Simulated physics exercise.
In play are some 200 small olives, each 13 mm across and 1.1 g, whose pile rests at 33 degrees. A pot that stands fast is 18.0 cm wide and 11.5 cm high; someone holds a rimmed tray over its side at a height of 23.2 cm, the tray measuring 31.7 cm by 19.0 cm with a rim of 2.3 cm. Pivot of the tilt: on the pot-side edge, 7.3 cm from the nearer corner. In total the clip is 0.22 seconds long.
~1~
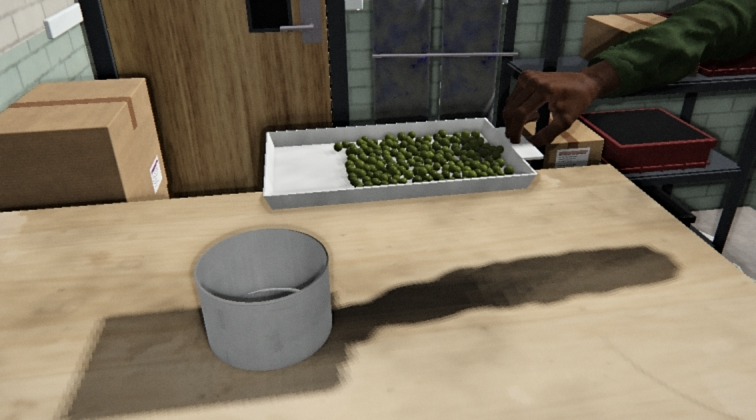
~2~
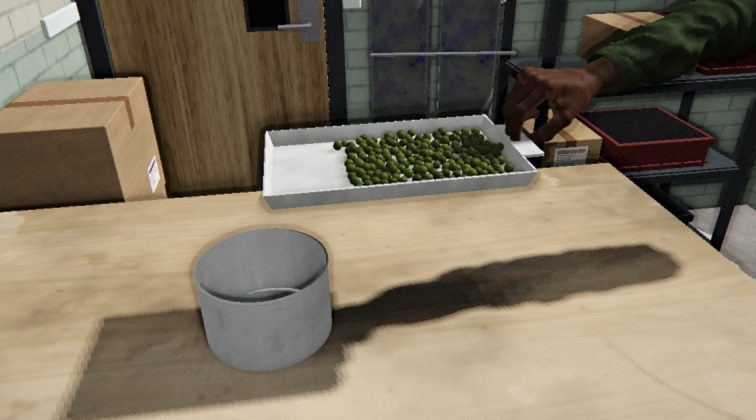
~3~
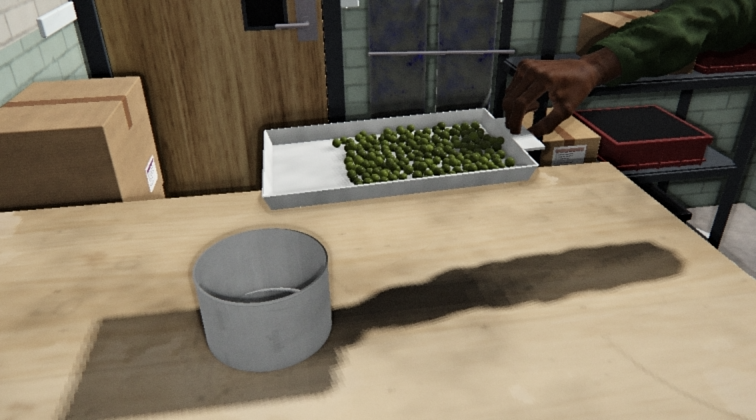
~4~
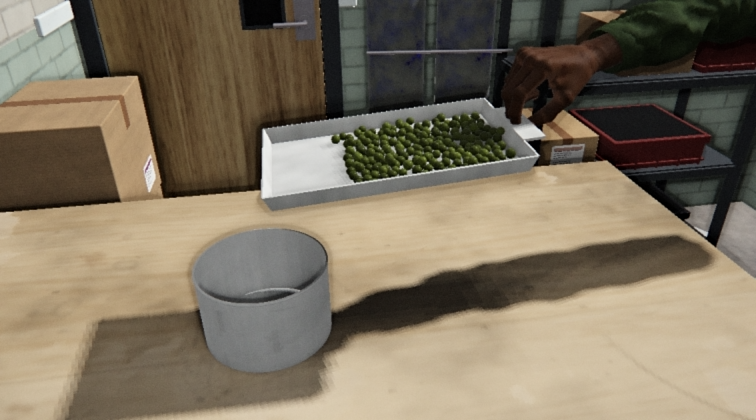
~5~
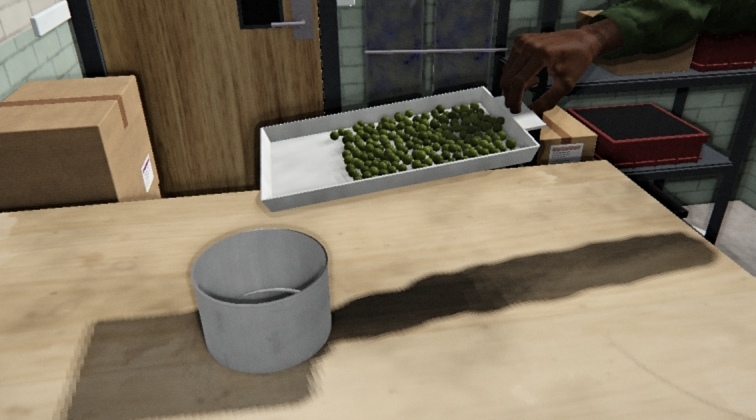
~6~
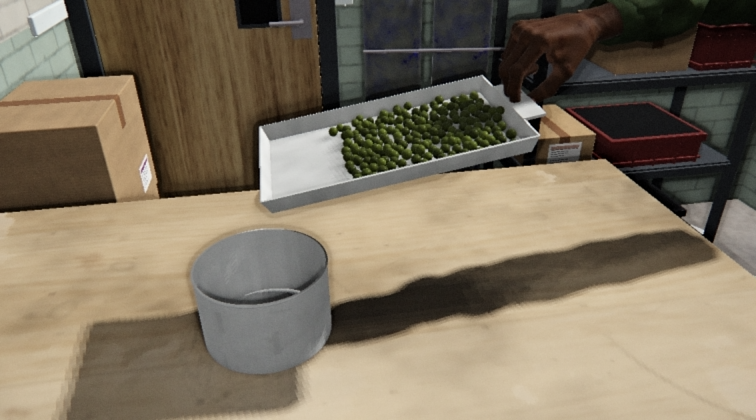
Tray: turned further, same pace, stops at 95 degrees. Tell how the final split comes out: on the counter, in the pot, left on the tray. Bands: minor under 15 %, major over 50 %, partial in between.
Counter: Partial, pot: Major, tray: Minor.
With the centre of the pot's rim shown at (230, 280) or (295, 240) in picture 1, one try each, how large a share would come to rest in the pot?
Close to 95 in a hundred, then close to 5 in a hundred.
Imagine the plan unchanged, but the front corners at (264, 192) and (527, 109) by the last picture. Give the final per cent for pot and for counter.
Per cent by place - pot 55, counter 45.
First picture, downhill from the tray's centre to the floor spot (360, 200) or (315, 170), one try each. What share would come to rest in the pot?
Near 45 and 75 percent, in that order.
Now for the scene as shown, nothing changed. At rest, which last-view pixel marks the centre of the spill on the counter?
Roughly at pixel (180, 412) in the last view.
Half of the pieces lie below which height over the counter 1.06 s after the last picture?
Around 28 cm up.
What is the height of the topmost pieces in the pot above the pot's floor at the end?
3.5 cm.
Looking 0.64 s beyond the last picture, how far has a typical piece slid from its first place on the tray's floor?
About 13 cm.
Then, 0.64 s after the last picture, tilt 50 degrees; the tray holds 100 %, the pot 0 %.
Then, 1.06 s after the last picture, tilt 77 degrees; the tray holds 85 %, the pot 10 %.
Then, 1.56 s after the last picture, tilt 95 degrees; the tray holds 5 %, the pot 65 %.
In the end, counter 25 %, pot 75 %, tray 0 %.
